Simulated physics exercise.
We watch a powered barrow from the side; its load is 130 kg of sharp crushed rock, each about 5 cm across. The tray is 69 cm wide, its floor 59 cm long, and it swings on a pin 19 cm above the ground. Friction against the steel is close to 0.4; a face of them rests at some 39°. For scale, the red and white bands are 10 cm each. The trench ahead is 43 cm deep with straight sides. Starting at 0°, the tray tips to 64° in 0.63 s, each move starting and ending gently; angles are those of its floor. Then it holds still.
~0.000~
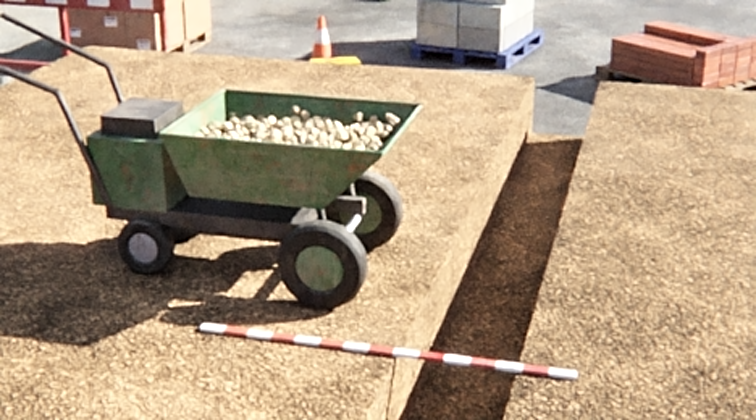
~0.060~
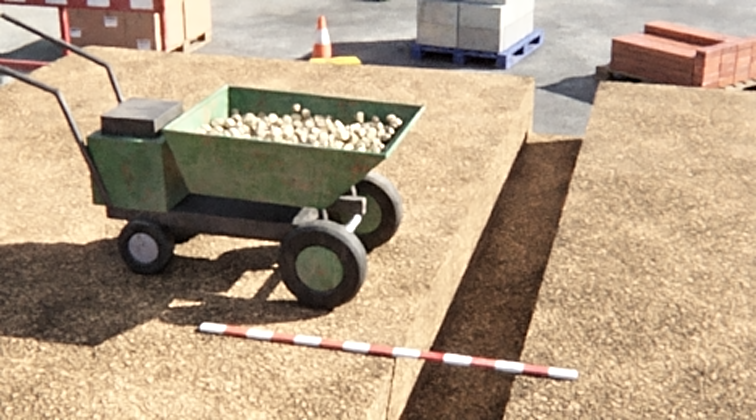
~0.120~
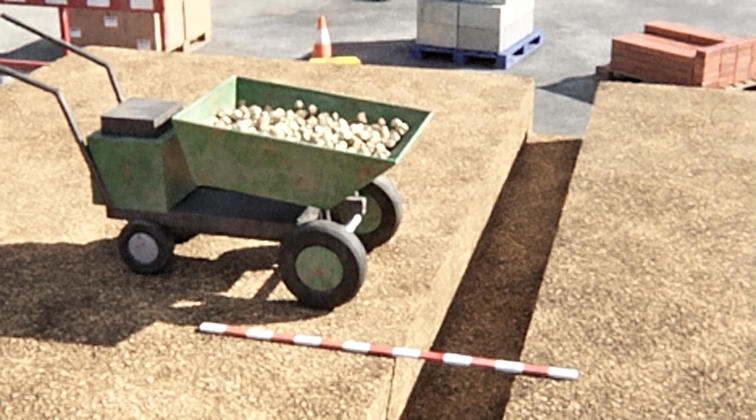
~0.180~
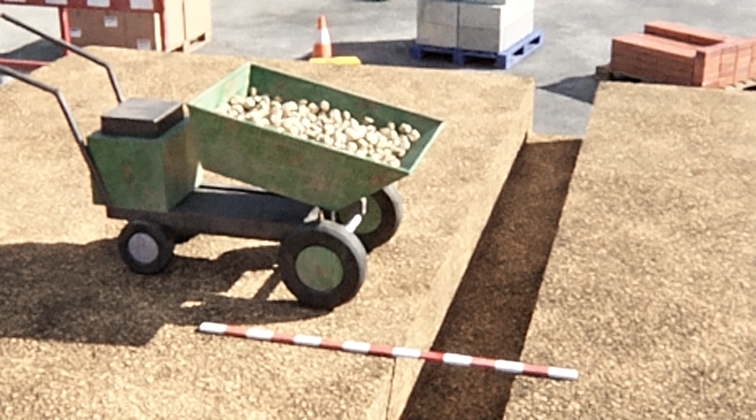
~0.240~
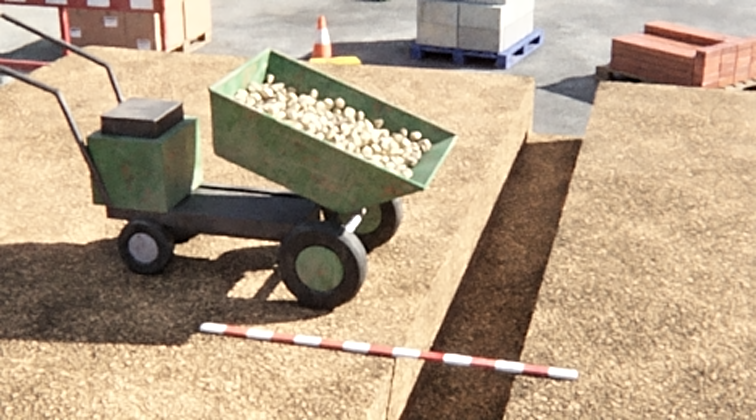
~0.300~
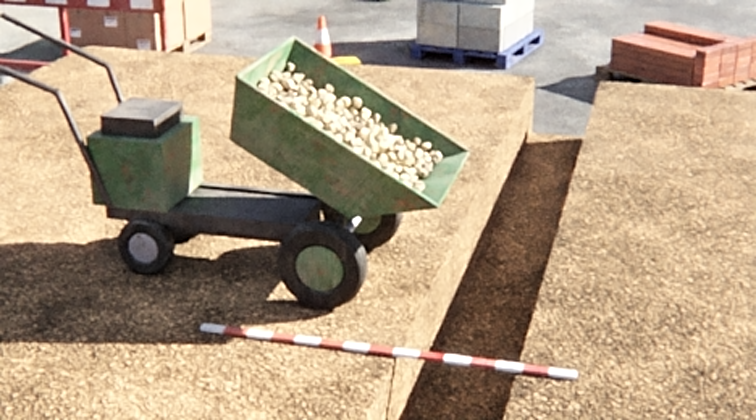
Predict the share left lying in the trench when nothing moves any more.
Roughly 72 per cent ends in the trench.
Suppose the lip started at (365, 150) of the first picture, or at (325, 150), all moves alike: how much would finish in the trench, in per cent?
First some 85, then 90 per cent.
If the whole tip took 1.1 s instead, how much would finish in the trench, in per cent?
It would be near 85 per cent.
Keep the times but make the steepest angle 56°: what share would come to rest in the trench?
In that case some 40 per cent.
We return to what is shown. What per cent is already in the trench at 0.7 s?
Some 10 per cent.
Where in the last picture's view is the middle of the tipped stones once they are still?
Near (508, 363).
After 0.5 s the floor is at 54°; 100 % in the tray; the foremost stones are at (447, 220).
After 0.7 s the floor is at 64°; 91 % in the tray, 9 % in the trench; the foremost stones are at (515, 279).
After 1.1 s the floor is at 64°; 39 % in the tray, 42 % in the trench, 19 % past the trench; the foremost stones are at (671, 318).
After 3.0 s the floor is at 64°; 9 % in the tray, 72 % in the trench, 19 % past the trench; the foremost stones are past the picture's edge.
